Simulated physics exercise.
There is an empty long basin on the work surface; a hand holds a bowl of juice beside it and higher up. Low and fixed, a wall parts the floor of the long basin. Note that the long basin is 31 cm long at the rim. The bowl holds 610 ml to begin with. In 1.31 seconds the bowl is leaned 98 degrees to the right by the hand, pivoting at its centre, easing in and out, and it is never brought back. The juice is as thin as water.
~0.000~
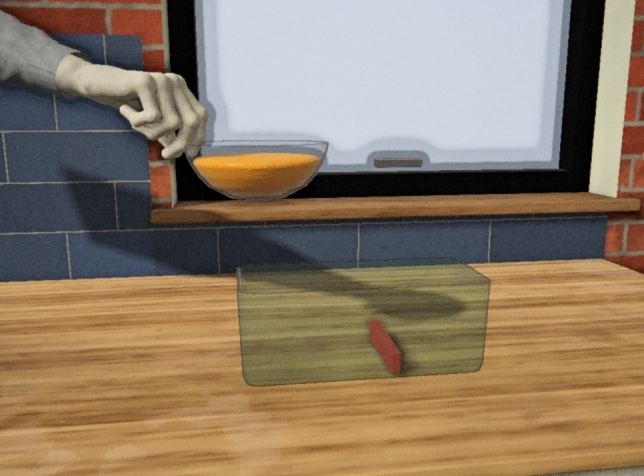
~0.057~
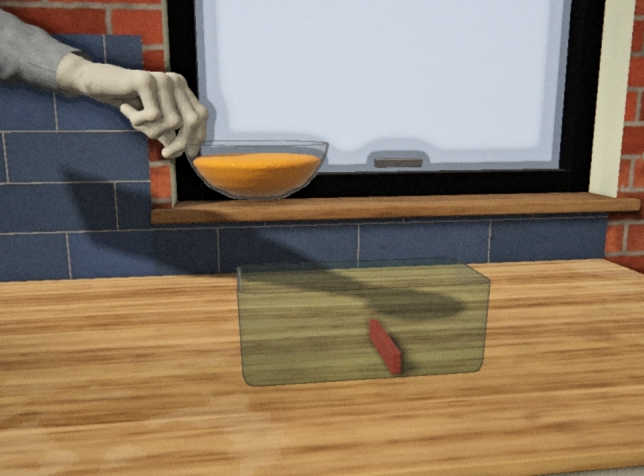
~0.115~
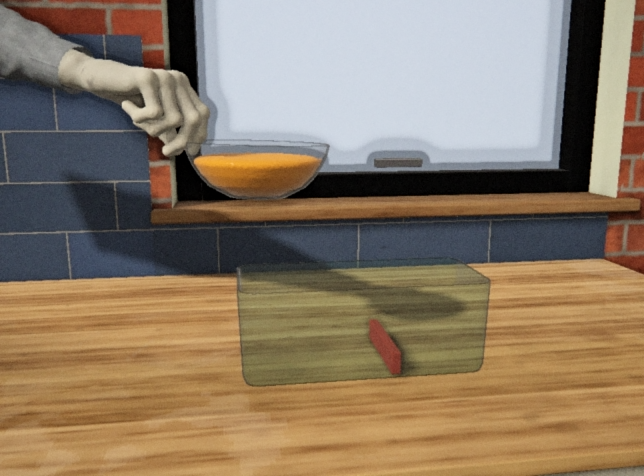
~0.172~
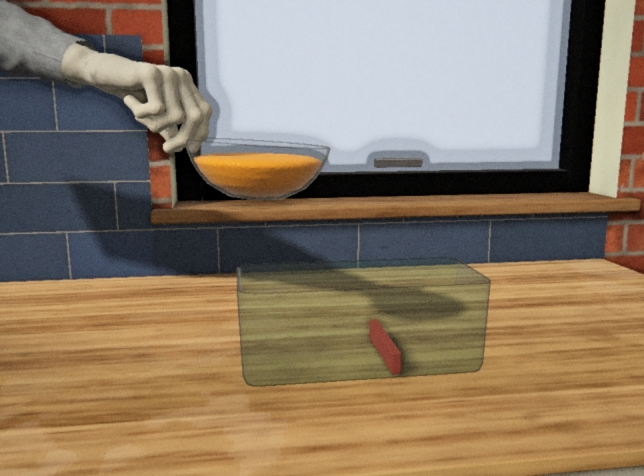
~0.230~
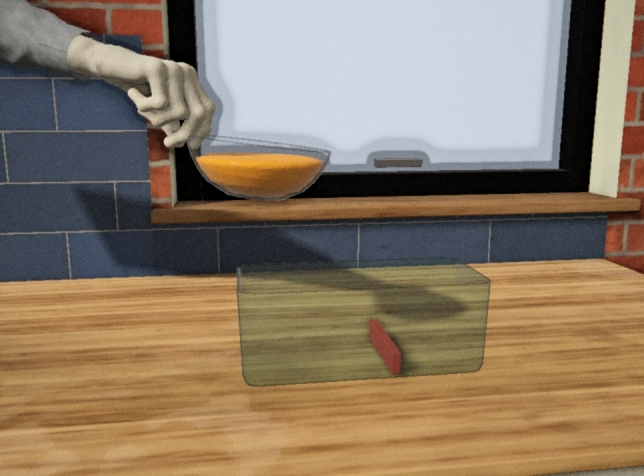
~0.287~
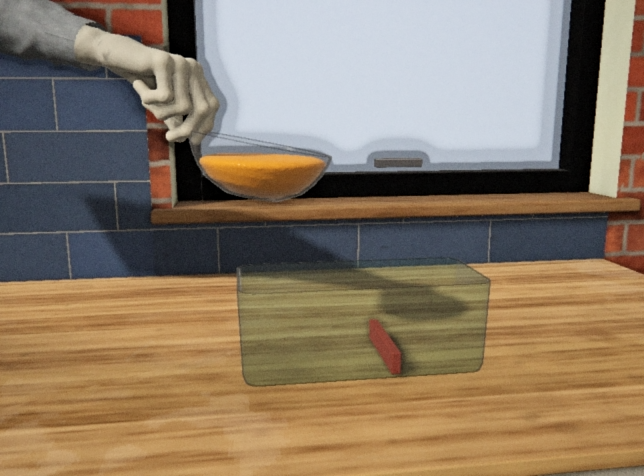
At first, a hand holds a clear bowl of orange juice level, above and to the left of an empty long basin with a low red wall inside, on a wooden work surface. Then the hand rises slightly and gradually leans the bowl a little to the right, while the juice stays inside.
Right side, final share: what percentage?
32 per cent.
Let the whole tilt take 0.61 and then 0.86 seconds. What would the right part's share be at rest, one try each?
30 in a hundred, followed by 25 in a hundred.
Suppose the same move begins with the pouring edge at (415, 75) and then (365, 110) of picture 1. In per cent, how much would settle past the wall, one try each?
40 in a hundred, followed by 65 in a hundred.
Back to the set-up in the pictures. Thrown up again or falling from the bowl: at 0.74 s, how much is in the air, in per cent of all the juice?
Share: Roughly 36 per cent.
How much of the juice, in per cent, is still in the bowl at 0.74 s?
I reckon about 40 in a hundred is still held.
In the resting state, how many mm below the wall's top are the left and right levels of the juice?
Noted: Left near 12 mm, right near 14 mm.
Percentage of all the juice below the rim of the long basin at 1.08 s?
I reckon close to 96 per cent.
After 0.74 s the tilt is 59° and 40 per cent is still to pour, 17 is left of the wall and 8 right of it.
After 1.08 s the tilt is 91° and 1 per cent is still to pour, 66 is left of the wall and 30 right of it.
After 1.43 s the tilt is 98° and 0 per cent is still to pour, 68 is left of the wall and 32 right of it.
After 1.81 s the tilt is 98° and 0 per cent is still to pour, 67 is left of the wall and 32 right of it.
In the end 67 per cent lies left of the wall, 32 right of it and 1 outside.
